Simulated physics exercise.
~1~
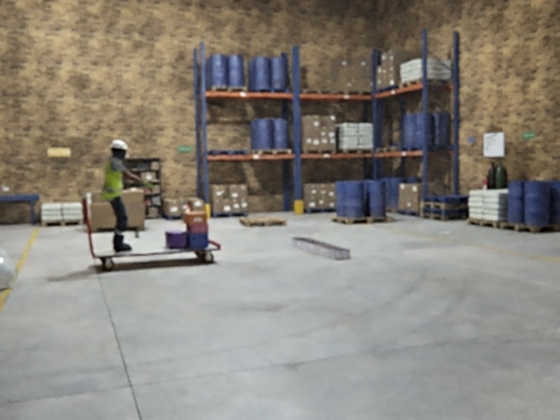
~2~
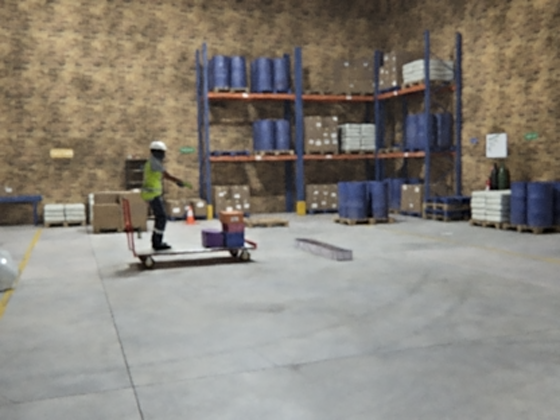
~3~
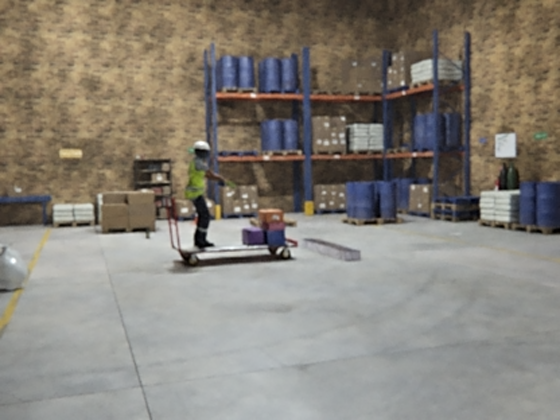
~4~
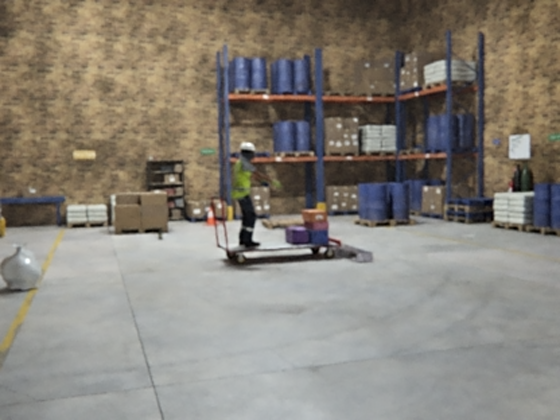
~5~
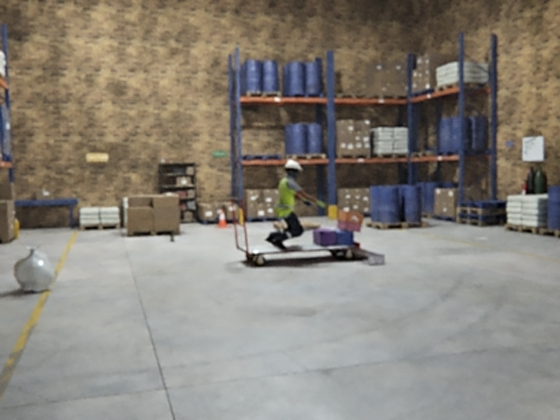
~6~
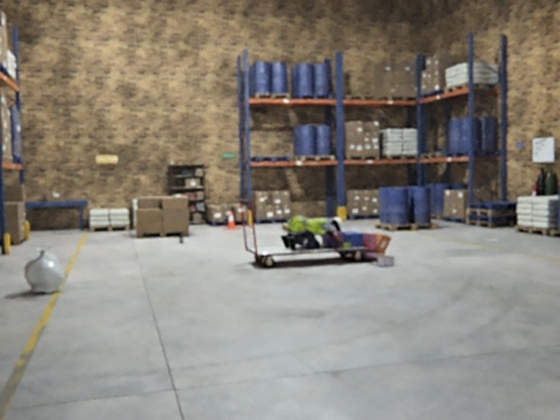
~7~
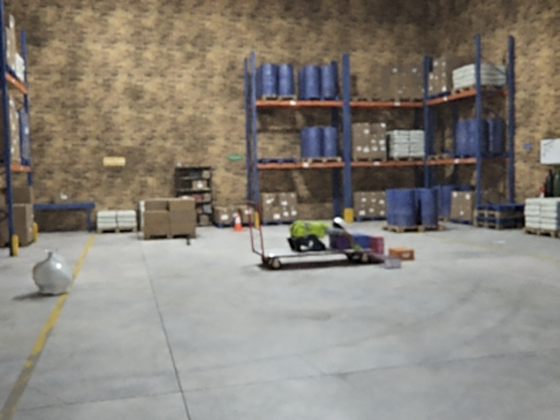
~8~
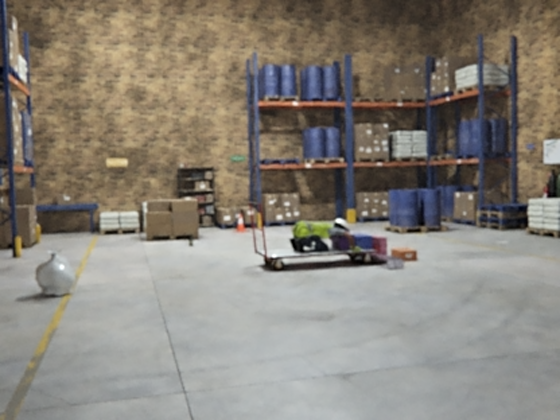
A person in a hard hat and yellow vest rode a flat trolley rightward across a warehouse until it stopped at a low kerb, then pitched forward and ended lying on the deck beside some boxes, while an orange one tumbled onto the floor.
